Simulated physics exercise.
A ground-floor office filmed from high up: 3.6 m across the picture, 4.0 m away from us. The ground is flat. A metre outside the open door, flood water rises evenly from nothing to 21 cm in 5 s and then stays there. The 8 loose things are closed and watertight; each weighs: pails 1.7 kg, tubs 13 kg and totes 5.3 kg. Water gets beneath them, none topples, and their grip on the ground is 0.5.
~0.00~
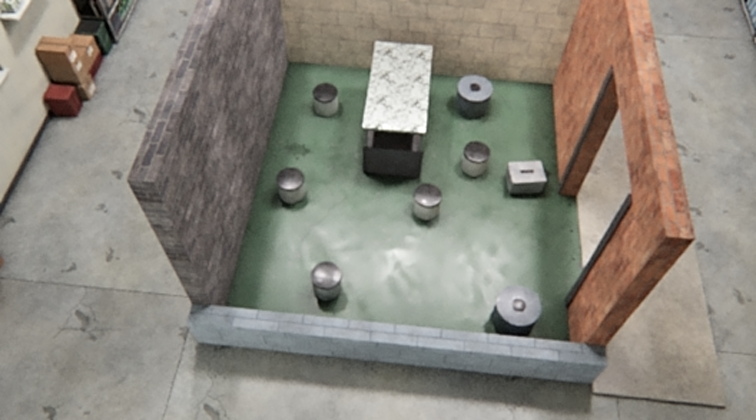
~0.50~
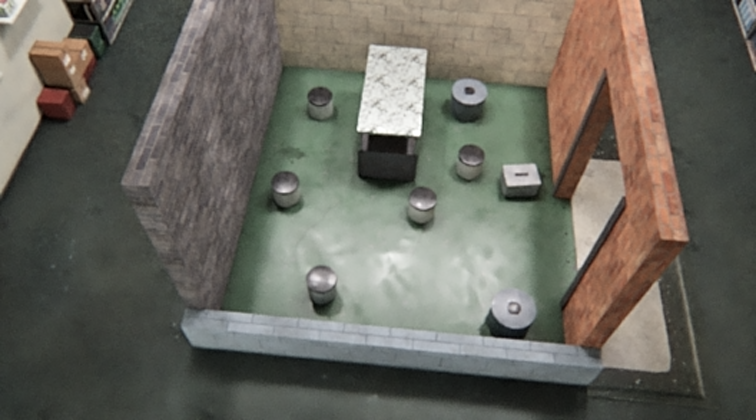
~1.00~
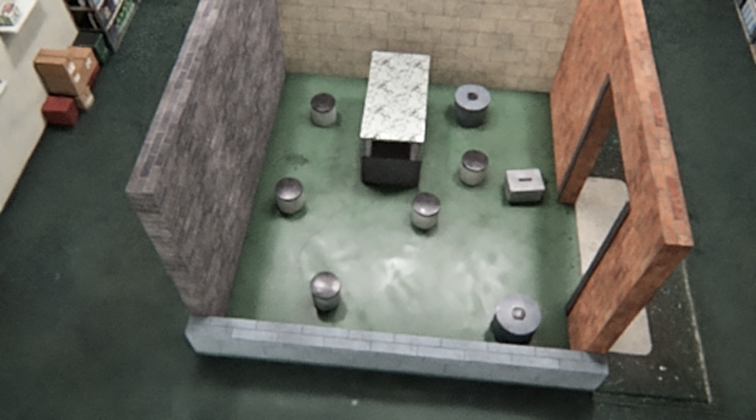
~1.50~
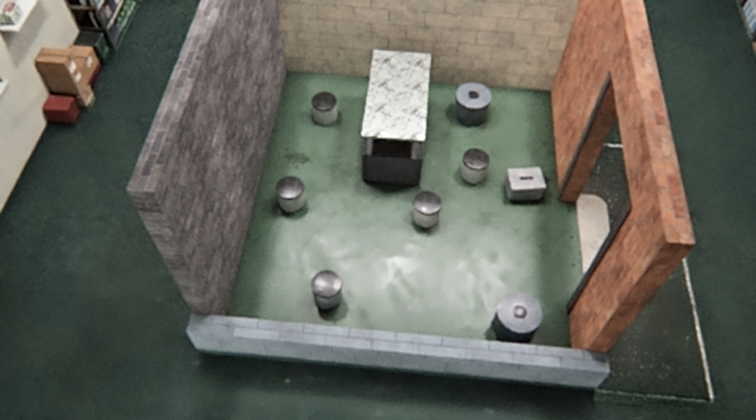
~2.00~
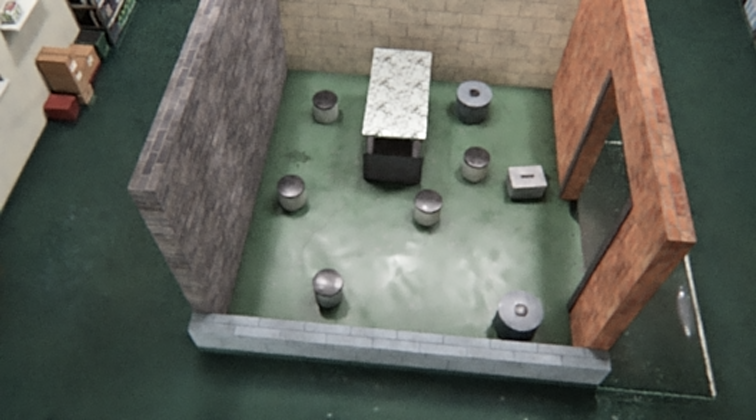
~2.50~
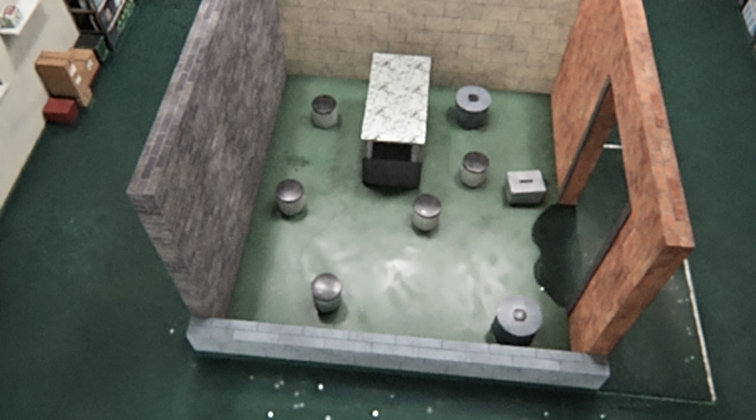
Dark water spread across the pale floor around a small walled room with a green floor, then crept in through the doorway on the right, while the table, stools and other things inside stayed put.
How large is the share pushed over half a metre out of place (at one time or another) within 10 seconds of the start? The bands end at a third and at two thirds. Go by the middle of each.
Share: Between one and two thirds.
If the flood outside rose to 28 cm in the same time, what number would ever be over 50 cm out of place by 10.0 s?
In that case 6 of them.
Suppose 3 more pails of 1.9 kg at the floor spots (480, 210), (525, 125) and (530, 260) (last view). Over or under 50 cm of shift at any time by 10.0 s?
In turn: More, short of it, more.
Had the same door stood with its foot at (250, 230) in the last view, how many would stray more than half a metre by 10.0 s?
In that case 7 of them.
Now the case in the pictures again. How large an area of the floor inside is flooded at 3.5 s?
Some 2.0 m2.
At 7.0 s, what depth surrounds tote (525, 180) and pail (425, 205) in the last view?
Roughly 2 and 6 cm.
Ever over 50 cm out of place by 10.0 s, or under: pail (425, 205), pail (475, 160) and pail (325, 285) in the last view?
In turn: More, more, past it.
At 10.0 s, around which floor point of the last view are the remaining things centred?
Around (428, 167).
After 3.5 s 0 of 8 are over 50 cm from their spots; 0 afloat.
After 4.5 s 0 of 8 are over 50 cm from their spots; 0 afloat.
After 7.0 s 3 of 8 are over 50 cm from their spots; 3 afloat.
After 10.0 s 3 of 8 are over 50 cm from their spots, and 5 have been at some point; 5 afloat.
